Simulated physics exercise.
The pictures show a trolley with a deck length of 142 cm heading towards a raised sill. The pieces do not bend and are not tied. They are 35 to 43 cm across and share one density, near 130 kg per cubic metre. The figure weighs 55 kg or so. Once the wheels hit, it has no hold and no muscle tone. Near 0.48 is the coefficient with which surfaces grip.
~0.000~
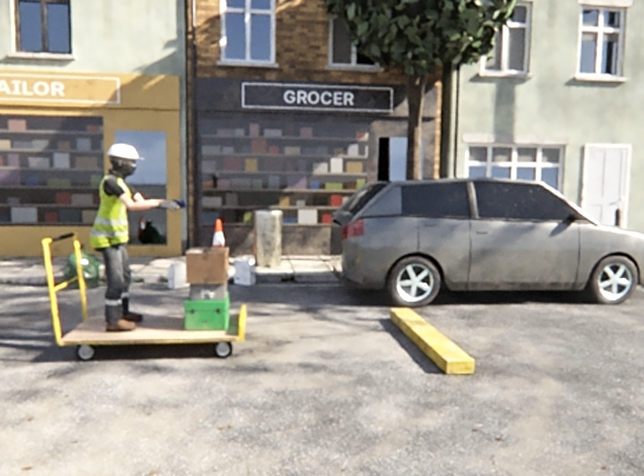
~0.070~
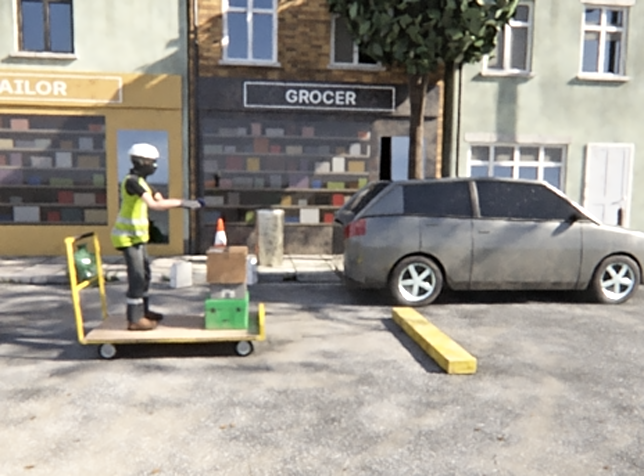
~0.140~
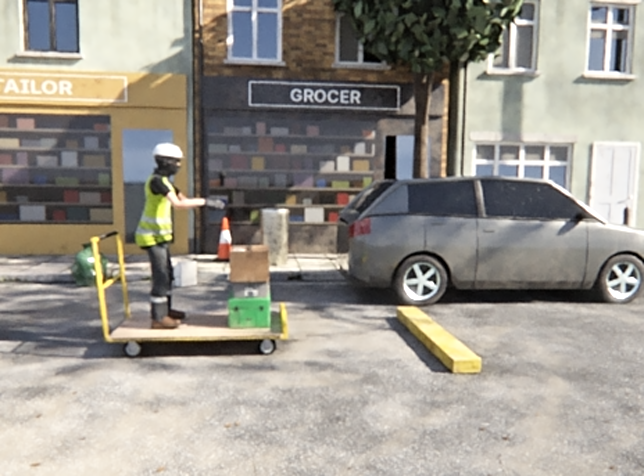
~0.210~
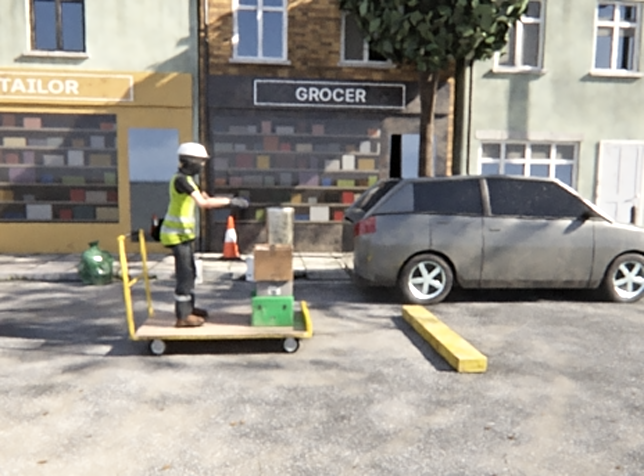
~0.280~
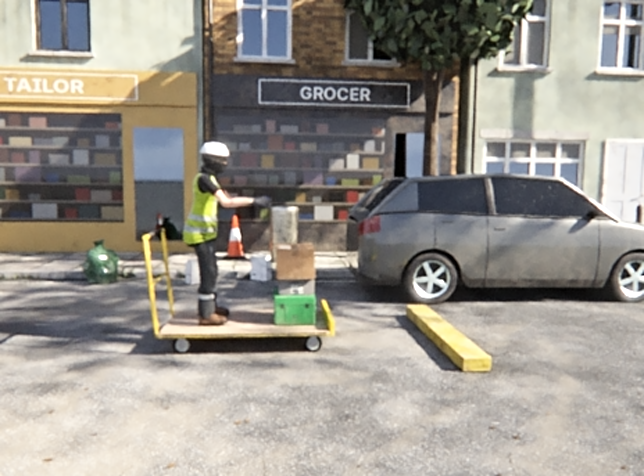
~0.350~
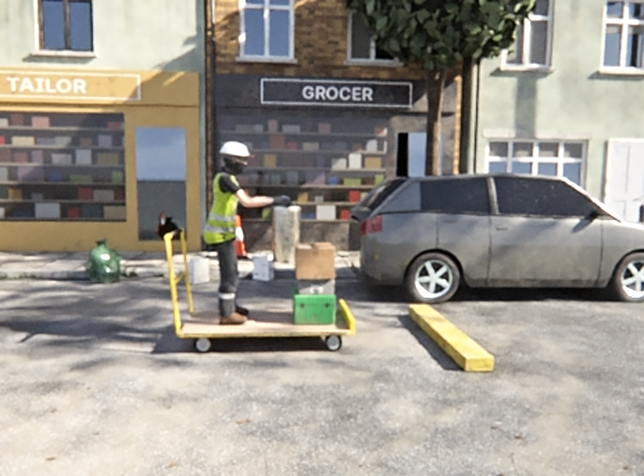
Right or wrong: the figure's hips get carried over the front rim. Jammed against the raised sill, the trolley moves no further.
Wrong.
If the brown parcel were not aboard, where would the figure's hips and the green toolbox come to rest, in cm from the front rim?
In that case hips 30 behind, green 20 behind.
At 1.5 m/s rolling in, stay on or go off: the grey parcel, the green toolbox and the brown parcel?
Lab note: Grey - leaves the load, green - remains loaded, brown - leaves the load.
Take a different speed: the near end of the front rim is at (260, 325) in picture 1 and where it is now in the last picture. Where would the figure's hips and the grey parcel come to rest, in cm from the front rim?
Rest positions - hips: 40 behind; grey: 10 past.
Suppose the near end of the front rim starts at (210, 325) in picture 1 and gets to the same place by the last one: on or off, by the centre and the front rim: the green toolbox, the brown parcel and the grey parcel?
Then the green one is still in place, the brown one is past the rim and the grey one is past the rim.
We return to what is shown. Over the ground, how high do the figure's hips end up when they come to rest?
Around 60 centimetres up.
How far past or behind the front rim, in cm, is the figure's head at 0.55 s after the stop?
About 30 cm past the front rim.
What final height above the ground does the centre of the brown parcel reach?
15 cm.
The wheels strike at 0.74 s.
After 0.99 s the figure's hips are 59 cm behind the rim, near (381, 261) in the last picture's view.
After 1.29 s the figure's hips are 37 cm behind the rim, near (403, 276) in the last picture's view.
After 1.74 s the figure's hips are 27 cm behind the rim, near (414, 280) in the last picture's view.
At rest, 3.4 s, past the rim, brown parcel and grey parcel; behind it, green toolbox and the figure's hips.
